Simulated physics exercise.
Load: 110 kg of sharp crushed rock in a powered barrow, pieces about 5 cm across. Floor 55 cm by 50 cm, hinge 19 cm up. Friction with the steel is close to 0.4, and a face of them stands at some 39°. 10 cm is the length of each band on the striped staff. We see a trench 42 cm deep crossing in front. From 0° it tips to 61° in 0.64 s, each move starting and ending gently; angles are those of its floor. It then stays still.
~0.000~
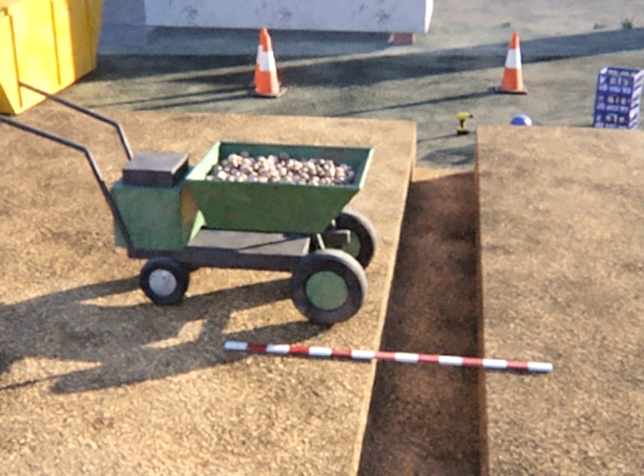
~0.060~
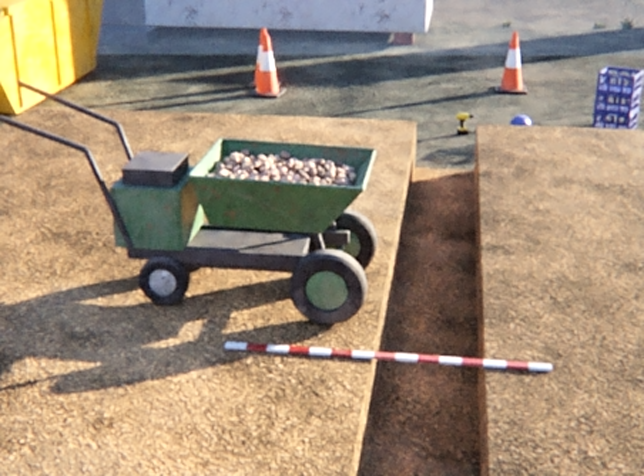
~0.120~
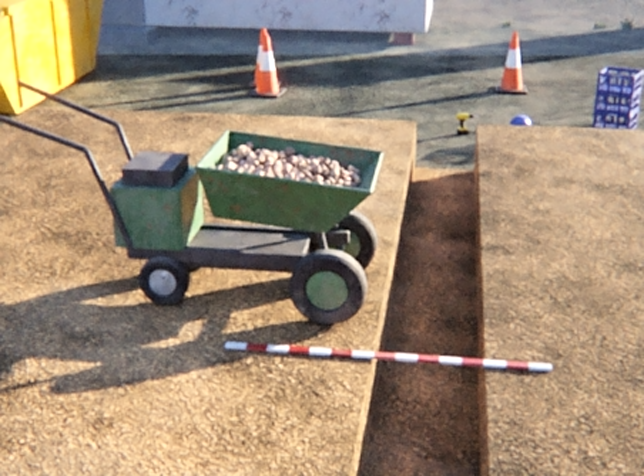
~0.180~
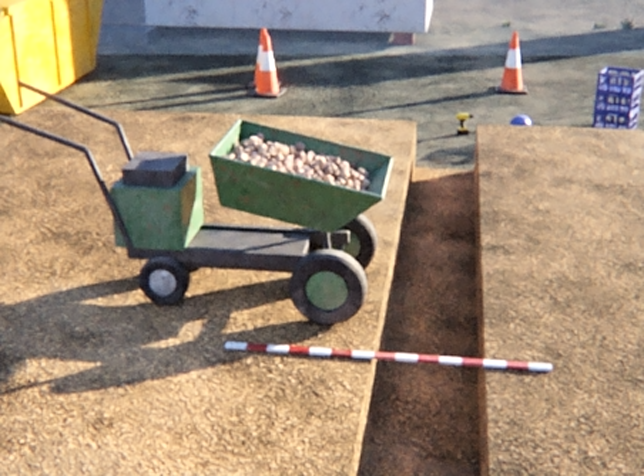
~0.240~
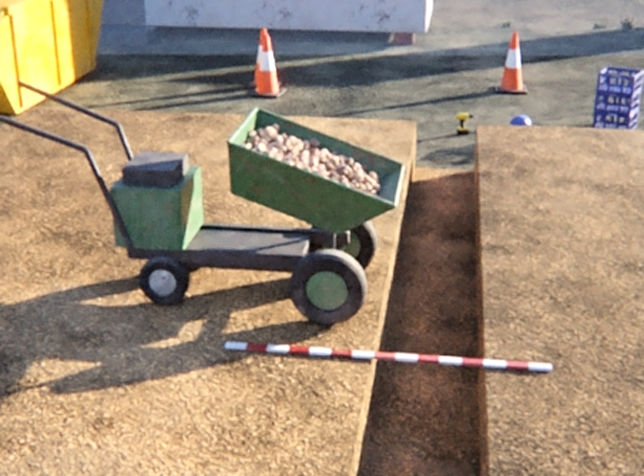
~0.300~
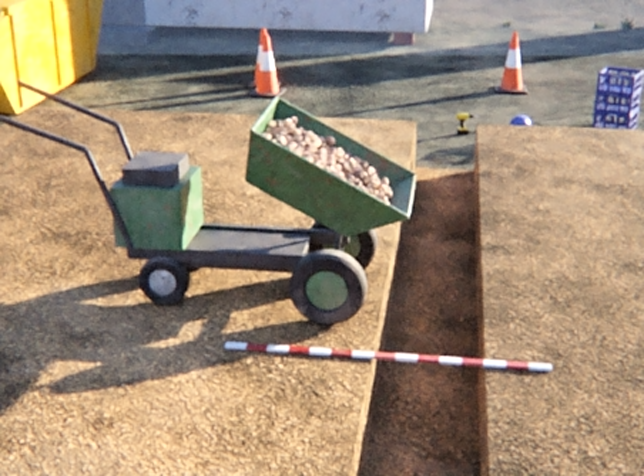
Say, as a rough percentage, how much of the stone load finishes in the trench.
Roughly 28 out of 100.
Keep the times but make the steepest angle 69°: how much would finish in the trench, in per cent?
It would come to about 45 percent.
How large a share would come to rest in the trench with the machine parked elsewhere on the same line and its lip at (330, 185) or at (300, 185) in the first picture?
Estimates: 50 % then 60 %.
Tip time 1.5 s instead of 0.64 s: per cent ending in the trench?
In that case some 40 per cent.
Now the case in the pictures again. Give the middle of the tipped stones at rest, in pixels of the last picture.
Centre estimate: Around (490, 305).
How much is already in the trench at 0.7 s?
About 10 per cent by then.
After 0.5 s the floor is at 51°; 100 % in the tray; the foremost stones are at (417, 225).
After 0.7 s the floor is at 61°; 90 % in the tray, 9 % in the trench, 1 % past the trench; the foremost stones are at (492, 298).
After 1.1 s the floor is at 61°; 51 % in the tray, 20 % in the trench, 29 % past the trench; the foremost stones are at (602, 330).
After 3.0 s the floor is at 61°; 42 % in the tray, 28 % in the trench, 29 % past the trench; the foremost stones are past the picture's edge.
